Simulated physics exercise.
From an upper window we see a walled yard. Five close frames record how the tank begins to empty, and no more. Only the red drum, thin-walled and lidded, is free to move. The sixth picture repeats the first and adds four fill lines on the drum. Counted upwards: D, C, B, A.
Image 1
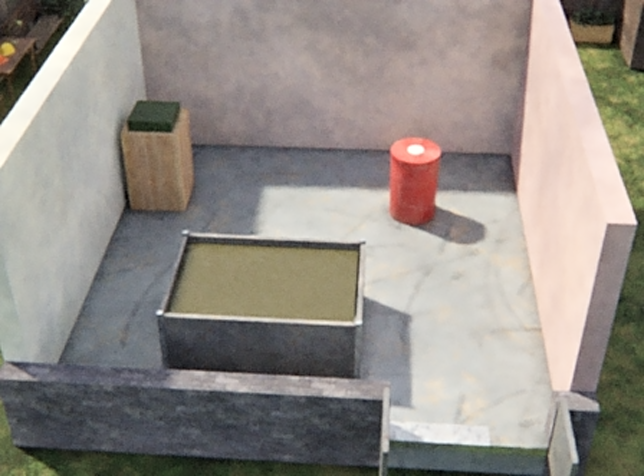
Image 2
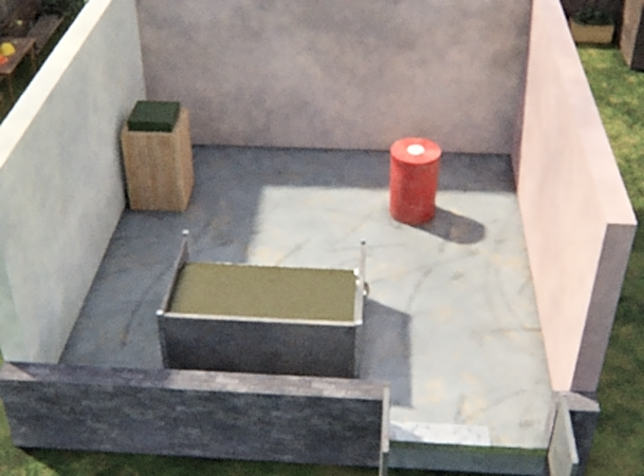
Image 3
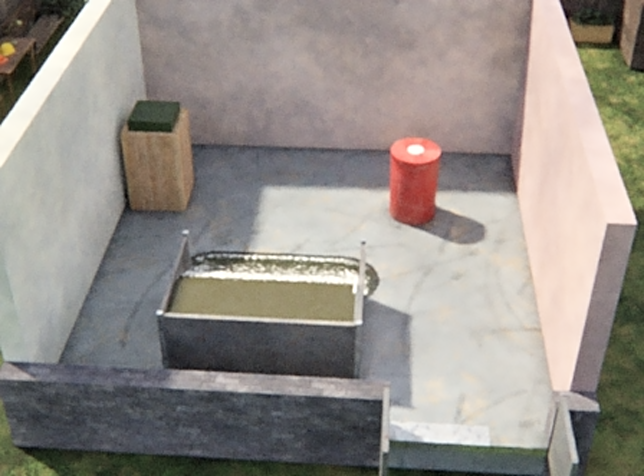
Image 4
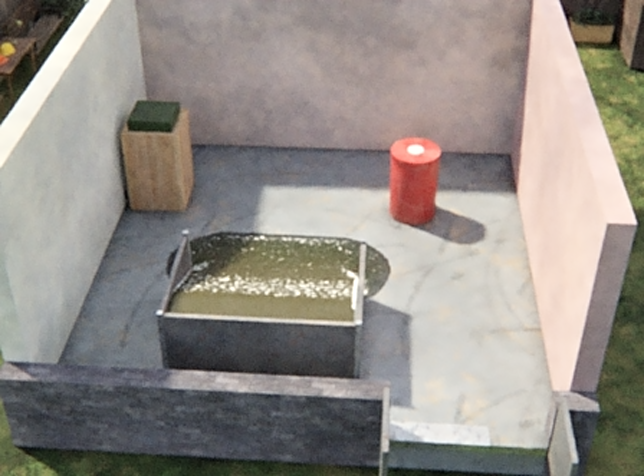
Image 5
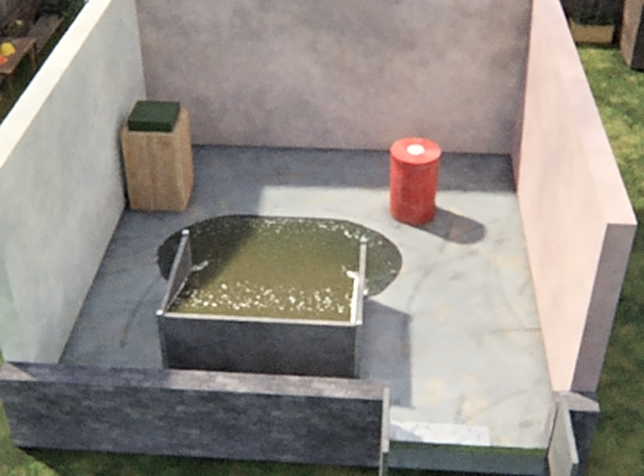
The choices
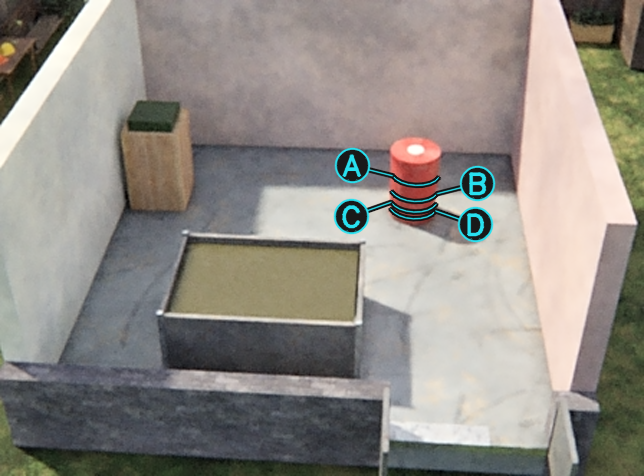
Murky olive-green water drops inside a grey tank and spreads from its back across the floor in a widening, glinting, rounded sheet, after the tank's rear side disappears from view. The walled yard is seen from high above, with grass outside and a gap at the front right. A red drum with a pale spot on its lid stands motionless right of centre, opposite a wooden box topped dark green at left.
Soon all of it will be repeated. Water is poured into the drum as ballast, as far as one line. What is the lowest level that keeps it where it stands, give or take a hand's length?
C is the one.
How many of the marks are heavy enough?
Three.
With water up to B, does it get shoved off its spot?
No, not at all.
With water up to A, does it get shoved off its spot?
No, that is safe.
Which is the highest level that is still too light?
The answer is D.
On the marked copy, A at (415, 185); B at (414, 201); C at (413, 212); D at (413, 218); from the bottom up D, C, B, A.
With A, it does not move.
With B, it does not move.
With C, it does not move.
With D, it is pushed about its own width away.
